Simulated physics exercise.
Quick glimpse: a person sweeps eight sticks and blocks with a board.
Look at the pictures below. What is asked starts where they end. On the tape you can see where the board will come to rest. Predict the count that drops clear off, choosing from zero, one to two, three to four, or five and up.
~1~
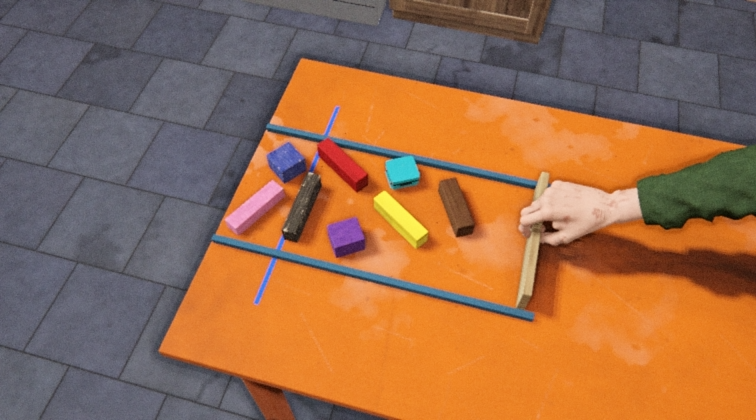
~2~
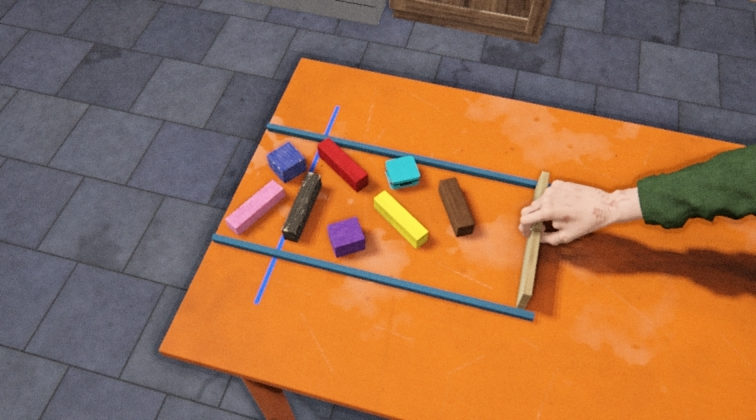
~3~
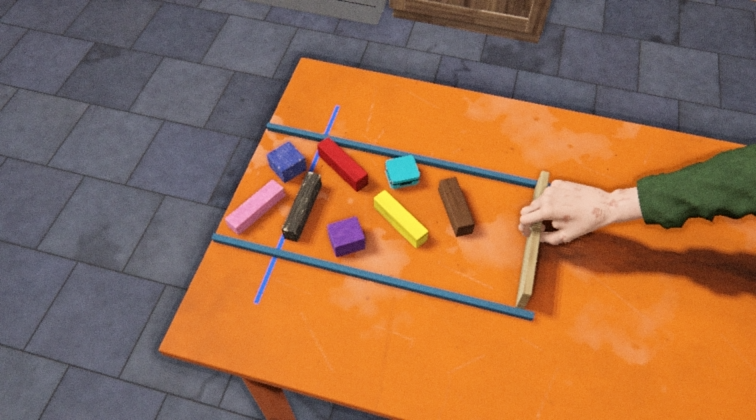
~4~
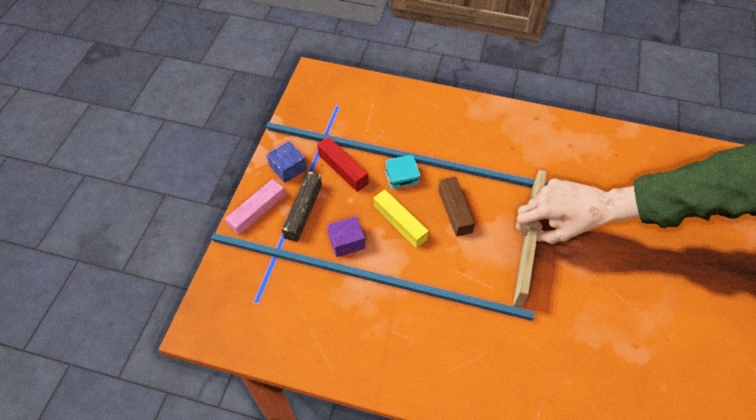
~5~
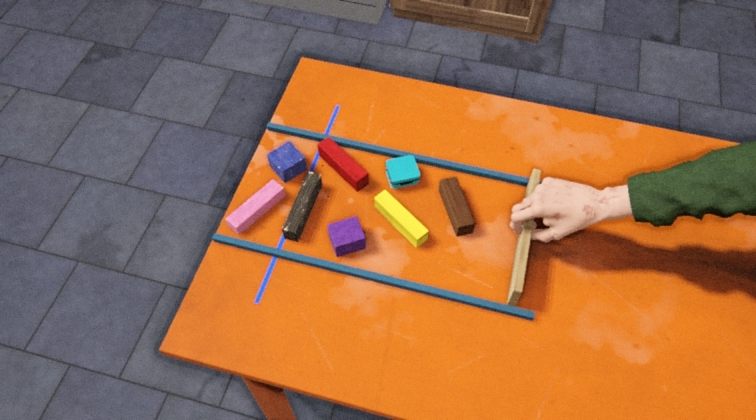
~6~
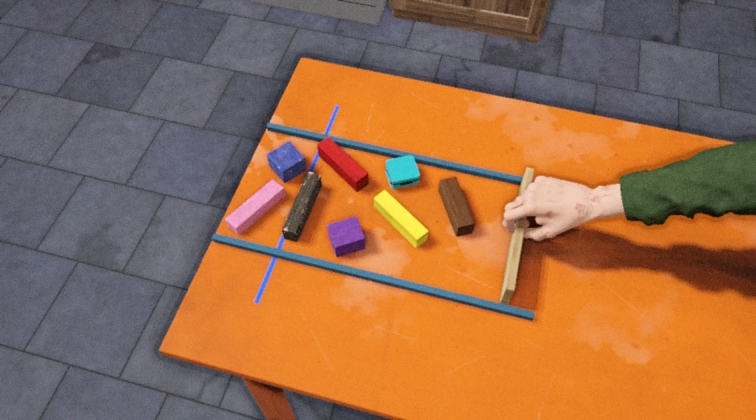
The table loses one piece, perhaps two.
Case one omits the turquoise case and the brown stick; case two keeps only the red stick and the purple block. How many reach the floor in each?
The counts would be 0 and 0.
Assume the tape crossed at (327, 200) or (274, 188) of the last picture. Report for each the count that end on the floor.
0 and 4.
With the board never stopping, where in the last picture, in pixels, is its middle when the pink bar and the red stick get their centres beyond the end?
The middle is at (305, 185) when it's the pink bar, and at (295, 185) when it's the red stick.
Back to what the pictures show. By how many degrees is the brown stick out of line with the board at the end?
Near 0 degrees.
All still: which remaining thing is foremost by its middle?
Answer: The red stick.
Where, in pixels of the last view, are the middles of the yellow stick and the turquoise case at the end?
Okay, so first (276, 194), and next (290, 142).
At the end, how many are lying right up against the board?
Total: 2.
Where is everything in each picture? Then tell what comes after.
Pink bar (256, 208); blue block (287, 163); black bar (302, 207); board (533, 239); tape (301, 195), in the first frame.
Blue block (287, 162); board (533, 238), in the second frame.
Black bar (303, 206); yellow stick (400, 219), in the third frame.
Pink bar (256, 206); red stick (343, 164), in the fourth frame.
Blue block (287, 162); purple block (347, 237), in the fifth frame.
Pink bar (256, 207); blue block (287, 162); black bar (303, 206); board (517, 234); tape (301, 194), in the sixth frame.
Soon after, none off yet; pink bar at rest near (256, 207); blue block at rest near (287, 162); black bar at rest near (303, 206).
In the end, the number that fall off is one or two; gone, blue block and pink bar.
